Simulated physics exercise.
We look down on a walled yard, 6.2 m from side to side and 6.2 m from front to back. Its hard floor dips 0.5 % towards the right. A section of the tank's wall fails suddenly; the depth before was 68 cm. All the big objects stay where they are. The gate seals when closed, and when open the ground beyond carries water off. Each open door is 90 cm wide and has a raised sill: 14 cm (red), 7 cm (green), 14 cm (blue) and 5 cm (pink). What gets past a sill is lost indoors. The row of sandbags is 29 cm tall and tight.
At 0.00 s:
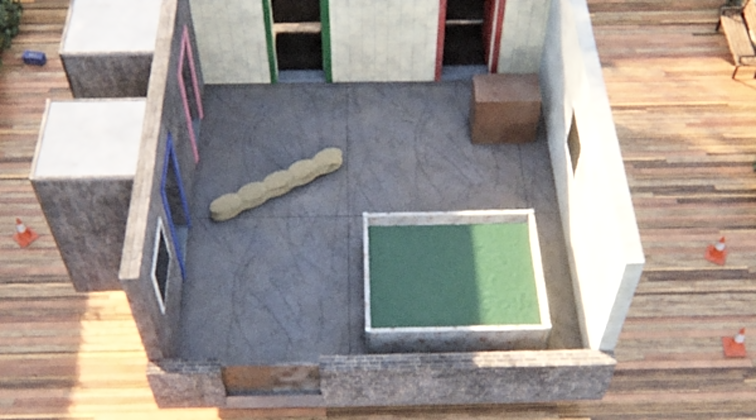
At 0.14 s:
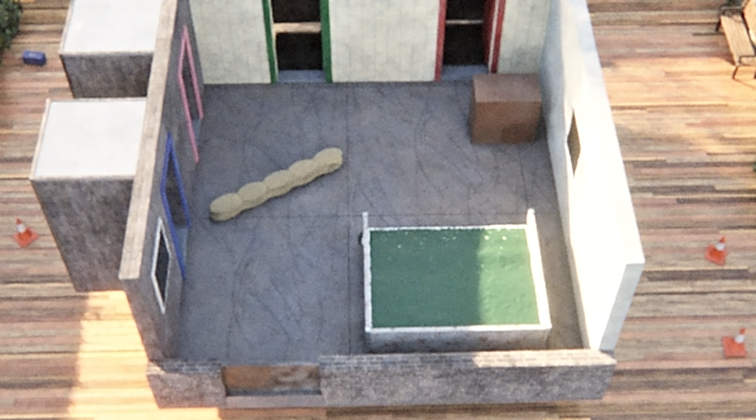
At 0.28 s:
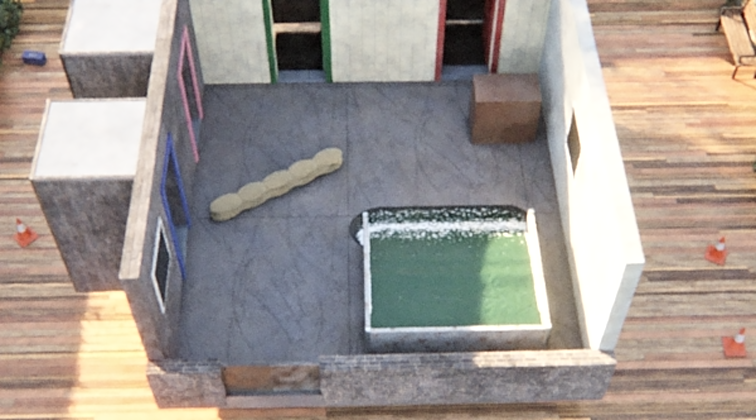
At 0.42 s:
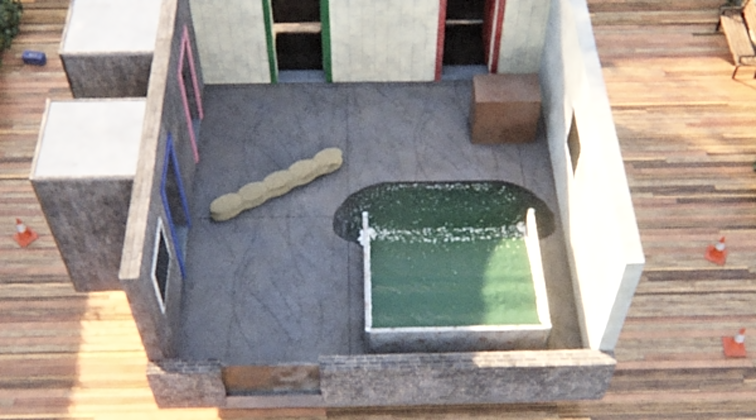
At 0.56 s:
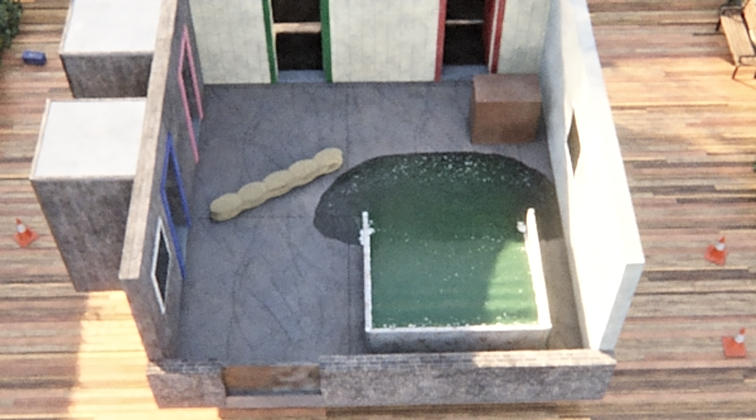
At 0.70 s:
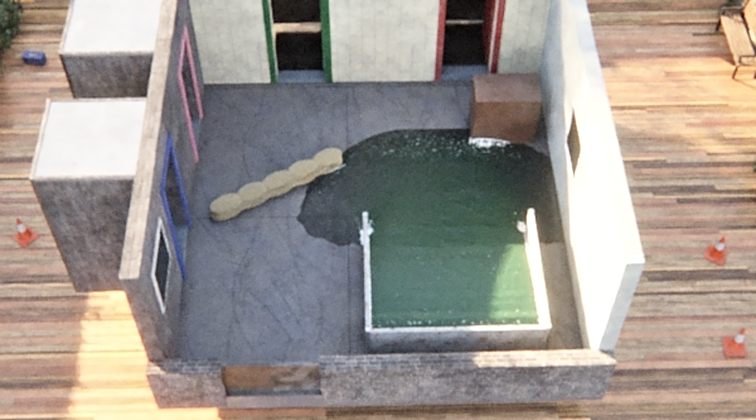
Green water burst over the far side of a white-rimmed tank in a walled yard, then fanned out across the grey floor in a widening dark pool, reaching the brown box and the lumpy tan barrier.
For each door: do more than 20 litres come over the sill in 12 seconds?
Within that time: At the red door it passes the limit; at the green door it goes over the limit; at the blue door it does not reach the limit; at the pink door it exceeds the limit.
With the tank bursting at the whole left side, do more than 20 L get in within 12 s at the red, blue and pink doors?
Then: Red below, blue past it, pink not over.
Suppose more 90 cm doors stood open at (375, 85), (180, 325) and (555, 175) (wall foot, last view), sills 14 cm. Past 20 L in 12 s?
In that order: Above, below, above.
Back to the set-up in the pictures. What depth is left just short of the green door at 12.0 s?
Some 6.5 cm.
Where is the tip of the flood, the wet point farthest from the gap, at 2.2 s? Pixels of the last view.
Around (244, 86).
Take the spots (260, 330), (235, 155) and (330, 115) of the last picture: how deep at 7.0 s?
About 3, 14 and 9 cm.
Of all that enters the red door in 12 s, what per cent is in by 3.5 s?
Some 80 per cent by then.
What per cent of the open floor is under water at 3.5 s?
Some 70 per cent of it.
After 1.4 s water covers 40 % of the floor and is deepest (43 cm) near (430, 83); red door 6 cm at the sill, 11 L in, green door not reached, blue door not reached, pink door not reached.
After 2.2 s water covers 50 % of the floor and is deepest (43 cm) near (411, 83); red door 25 cm at the sill, 57 L in, green door 15 cm at the sill, 6 L in, blue door not reached, pink door not reached.
After 3.5 s water covers 70 % of the floor and is deepest (36 cm) near (537, 82); red door 19 cm at the sill, 118 L in, green door 13 cm at the sill, 45 L in, blue door 5 cm at the sill, 0 L in, pink door 14 cm at the sill, 4 L in.
After 7.0 s water covers 95 % of the floor and is deepest (18 cm) near (196, 168); red door 12 cm at the sill, 149 L in, green door 10 cm at the sill, 80 L in, blue door 7 cm at the sill, 0 L in, pink door 16 cm at the sill, 158 L in.
After 12.0 s water covers 95 % of the floor and is deepest (13 cm) near (542, 110); red door 8 cm at the sill, 149 L in, green door 6 cm at the sill, 114 L in, blue door 9 cm at the sill, 0 L in, pink door 7 cm at the sill, 268 L in.
